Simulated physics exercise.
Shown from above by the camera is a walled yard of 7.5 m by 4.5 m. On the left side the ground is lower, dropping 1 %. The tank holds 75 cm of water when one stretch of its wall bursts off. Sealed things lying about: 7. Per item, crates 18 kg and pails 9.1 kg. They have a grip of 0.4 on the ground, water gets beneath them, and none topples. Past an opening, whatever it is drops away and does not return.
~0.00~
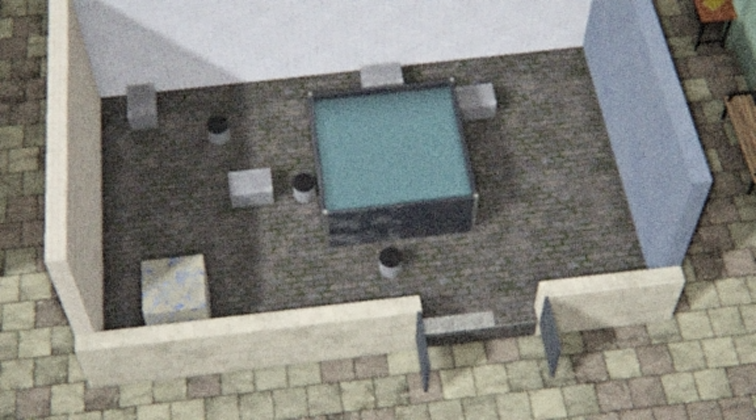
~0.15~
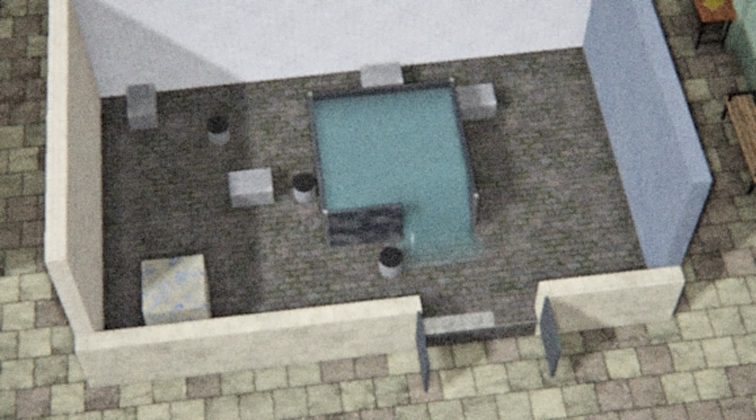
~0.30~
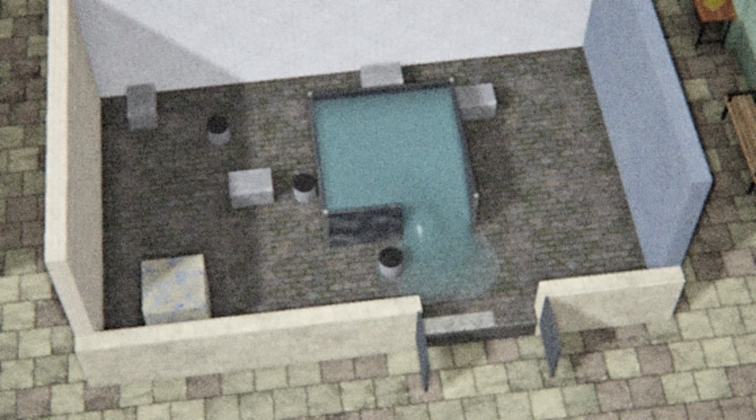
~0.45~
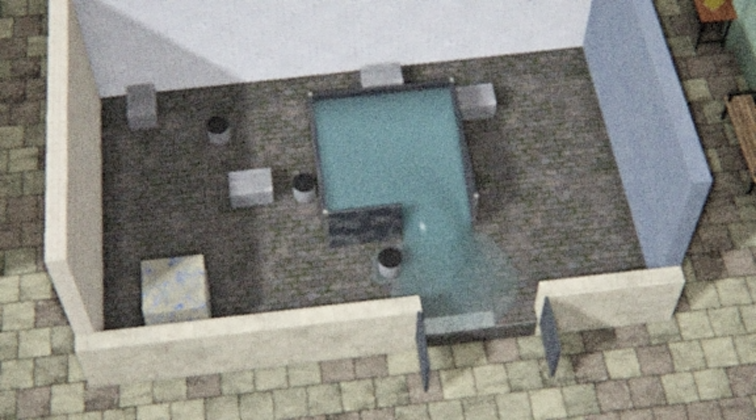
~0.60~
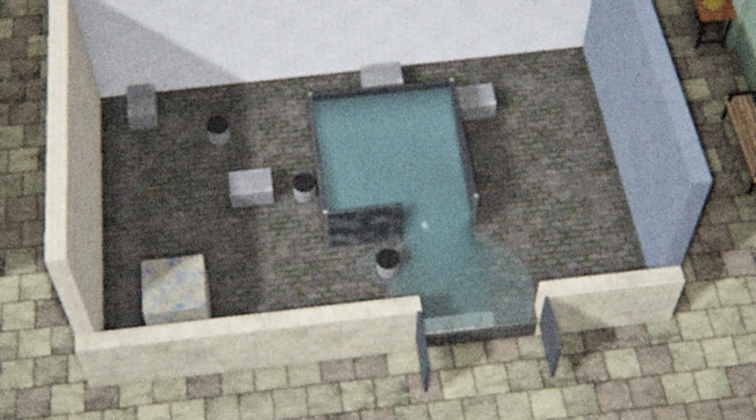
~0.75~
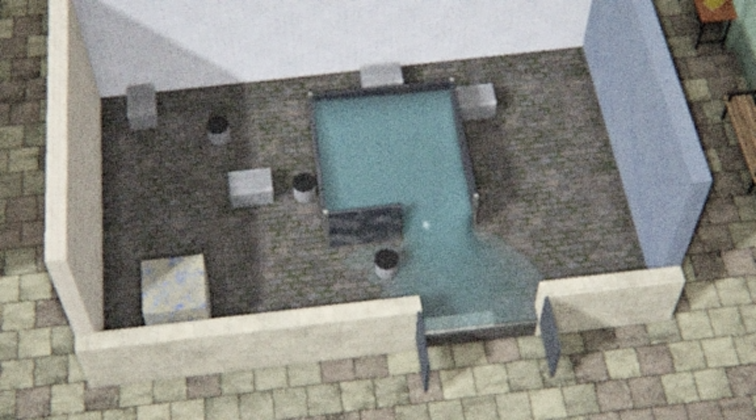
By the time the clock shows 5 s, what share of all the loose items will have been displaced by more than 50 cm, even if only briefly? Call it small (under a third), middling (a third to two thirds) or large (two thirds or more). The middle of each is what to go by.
Small, under a third.
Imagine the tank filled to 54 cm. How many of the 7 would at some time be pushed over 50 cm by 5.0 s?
I count 0 of them in that case.
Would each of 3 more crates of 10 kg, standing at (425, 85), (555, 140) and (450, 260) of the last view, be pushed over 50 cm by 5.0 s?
First stays inside, second stays inside, third goes beyond.
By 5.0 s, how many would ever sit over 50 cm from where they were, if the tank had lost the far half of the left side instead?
Then it comes to 3.
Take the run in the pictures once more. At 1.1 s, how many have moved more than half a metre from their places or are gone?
The number comes to 0.
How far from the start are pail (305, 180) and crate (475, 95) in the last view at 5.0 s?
In that order: 0 cm, 0 cm.
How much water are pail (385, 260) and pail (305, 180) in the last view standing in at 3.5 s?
Around 2 cm and 0 cm.
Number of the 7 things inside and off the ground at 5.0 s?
Count: 0.
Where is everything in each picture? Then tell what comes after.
A pail at (391, 257) rests on the ground; a crate at (474, 96) rests on the ground; water covers 3.9 m2; 0 of 7 have shifted, in the first picture.
A pail at (391, 257) rests on the ground; a crate at (474, 96) rests on the ground; 4.5 m2 under water; 0 of 7 have shifted, in the second picture.
A pail at (391, 257), on the bottom; a crate at (474, 96), on the bottom; water covers 5.3 m2; 0 of 7 have shifted, in the third picture.
A pail at (390, 257), on the bottom; a crate at (474, 96) rests on the ground; 6.3 m2 under water; 0 of 7 have shifted, in the fourth picture.
A pail at (388, 258) rests on the ground, 4 cm from its start; a crate at (474, 96), on the bottom; 6.7 m2 under water; 0 of 7 have shifted, in the fifth picture.
A pail at (386, 259), on the bottom, 7 cm from its start; a crate at (474, 96), on the bottom; 7.0 m2 under water; 1 of 7 have shifted, in the sixth picture.
After 1.1 s 0 of 7 are over 50 cm from their spots; 0 afloat.
After 2.2 s 0 of 7 are over 50 cm from their spots; 0 afloat.
After 3.5 s 0 of 7 are over 50 cm from their spots; 0 afloat.
After 5.0 s 0 of 7 are over 50 cm from their spots, and 0 have been at some point; 0 afloat.
